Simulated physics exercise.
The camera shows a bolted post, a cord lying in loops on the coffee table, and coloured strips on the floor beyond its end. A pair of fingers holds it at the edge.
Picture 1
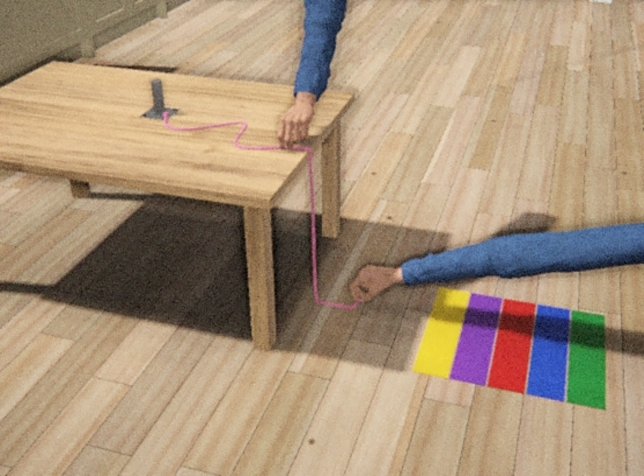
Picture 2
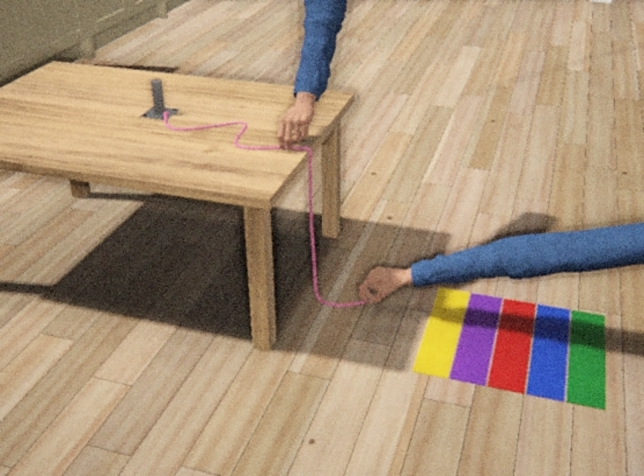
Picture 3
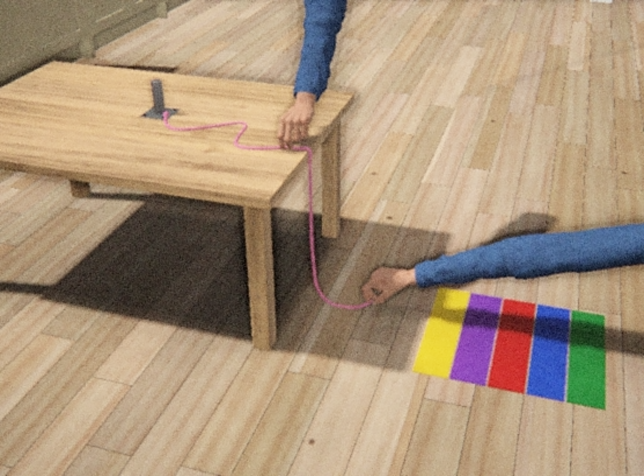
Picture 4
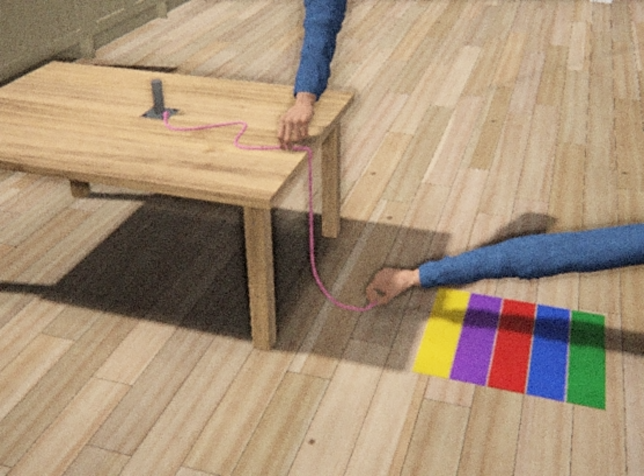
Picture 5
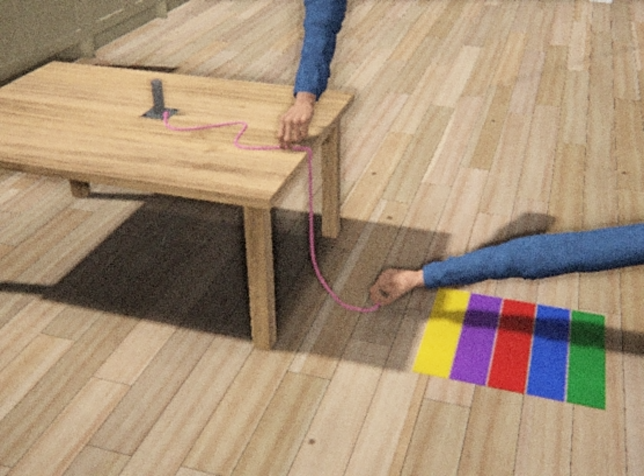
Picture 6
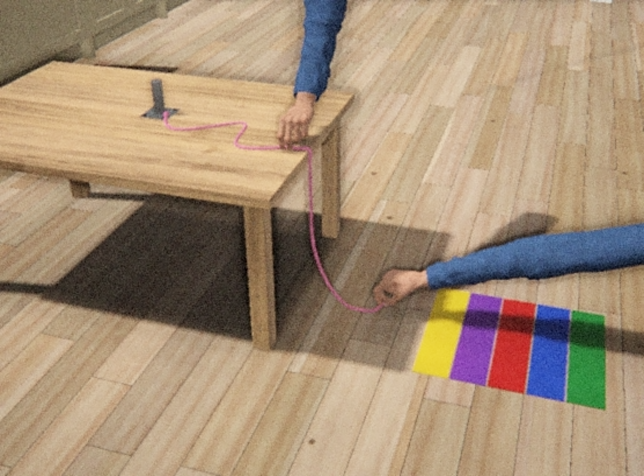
On a wooden floor beside a coffee table, one hand holds a pink cord at the table's edge while another hand grips its hanging end and draws it slightly right, near yellow, purple, red, blue and green strips.
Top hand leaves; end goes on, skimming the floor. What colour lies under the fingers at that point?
Blue.
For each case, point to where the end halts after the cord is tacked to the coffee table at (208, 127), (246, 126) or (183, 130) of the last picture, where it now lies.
Approximately at (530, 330), at (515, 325) and at (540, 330), in that order.
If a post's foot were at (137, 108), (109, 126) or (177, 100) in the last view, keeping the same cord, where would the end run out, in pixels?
(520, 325), (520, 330) and (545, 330).
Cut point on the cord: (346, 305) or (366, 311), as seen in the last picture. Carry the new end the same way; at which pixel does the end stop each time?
It would end up close to (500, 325), then close to (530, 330).
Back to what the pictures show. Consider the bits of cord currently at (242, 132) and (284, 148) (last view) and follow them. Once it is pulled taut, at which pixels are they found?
I'd say about (282, 139) for one and about (352, 177) for the other.
Soon after, end near (498, 324); over red.
Then, end near (536, 330); over blue.
At full stretch, end near (559, 334); over blue. Over blue.
